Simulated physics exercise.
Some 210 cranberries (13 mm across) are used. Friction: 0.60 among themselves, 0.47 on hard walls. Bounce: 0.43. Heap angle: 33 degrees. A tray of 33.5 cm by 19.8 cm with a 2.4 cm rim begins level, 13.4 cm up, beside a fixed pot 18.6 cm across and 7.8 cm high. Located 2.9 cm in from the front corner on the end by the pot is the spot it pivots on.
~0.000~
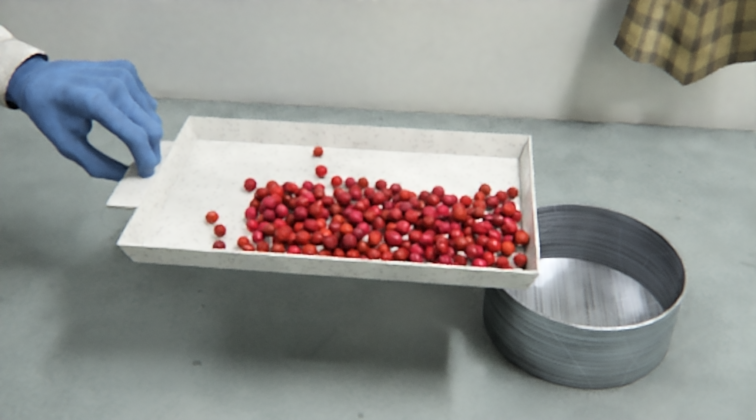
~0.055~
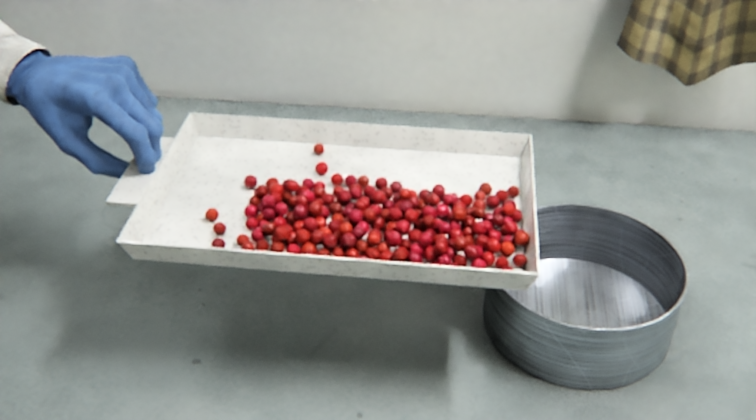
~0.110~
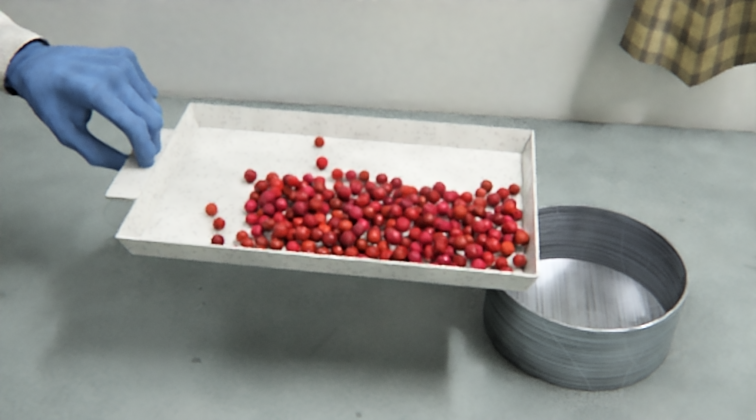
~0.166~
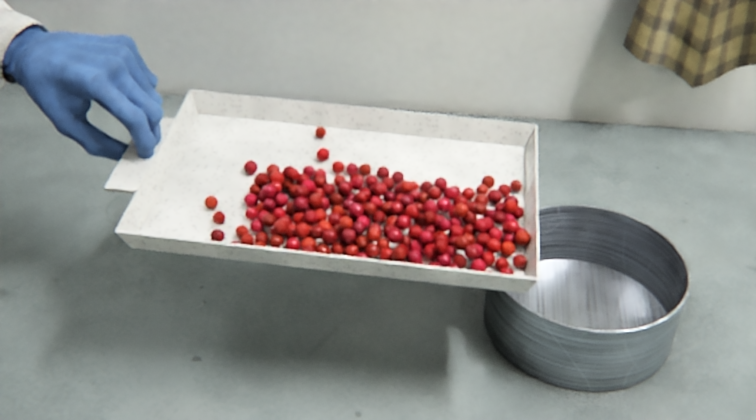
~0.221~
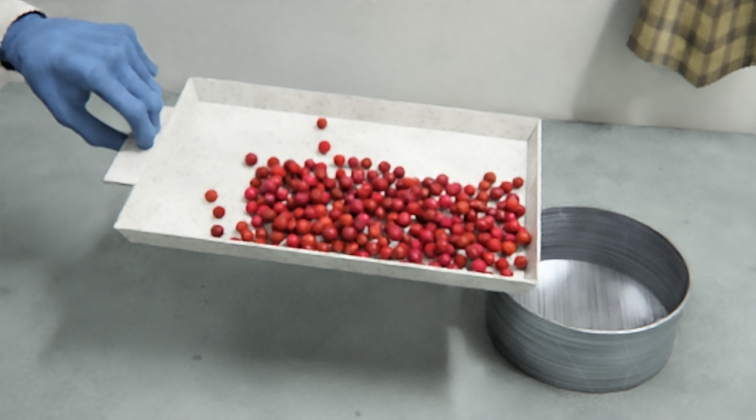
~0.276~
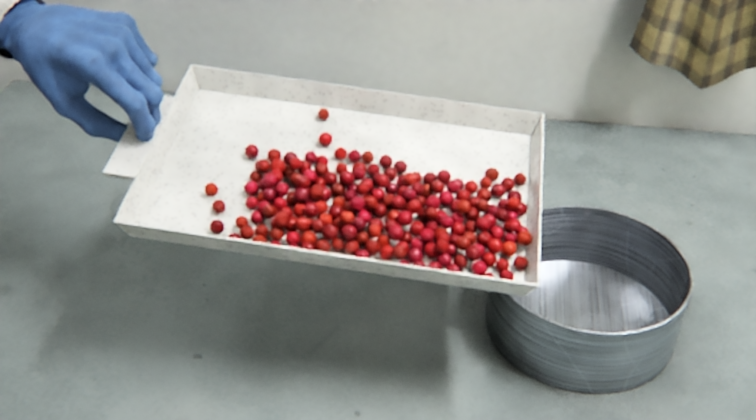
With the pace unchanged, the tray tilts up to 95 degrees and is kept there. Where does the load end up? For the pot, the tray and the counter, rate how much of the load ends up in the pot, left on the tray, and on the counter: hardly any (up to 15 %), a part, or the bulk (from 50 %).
Pot: Hardly any; left on the tray: Hardly any; counter: The bulk.
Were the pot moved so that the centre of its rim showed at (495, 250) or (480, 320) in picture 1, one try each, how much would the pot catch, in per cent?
Close to 0 in a hundred, then close to 70 in a hundred.
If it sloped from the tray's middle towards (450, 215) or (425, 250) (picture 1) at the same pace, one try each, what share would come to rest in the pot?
Approximately 75 percent, then 5 percent.
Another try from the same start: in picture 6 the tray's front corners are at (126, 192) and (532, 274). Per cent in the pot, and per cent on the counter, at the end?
In the pot: 5 per cent; on the counter: 95 per cent.
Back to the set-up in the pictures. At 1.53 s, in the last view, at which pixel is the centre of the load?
The middle of the load should be near (422, 243) then.
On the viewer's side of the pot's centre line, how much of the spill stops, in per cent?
Roughly 100 percent of the spill.
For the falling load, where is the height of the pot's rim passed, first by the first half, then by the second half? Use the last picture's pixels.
At roughly (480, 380) first, later on at (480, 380).
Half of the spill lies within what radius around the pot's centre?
Roughly 20 centimetres.
After 1.03 s, tilt 50 degrees; the tray holds 100 %, the pot 0 %.
Then, at 1.53 s, tilt 76 degrees; the tray holds 90 %, the pot 0 %.
After 2.10 s, tilt 95 degrees; the tray holds 0 %, the pot 0 %.
At rest (2.8 s), pot 0 %, tray 0 %, counter 100 %.
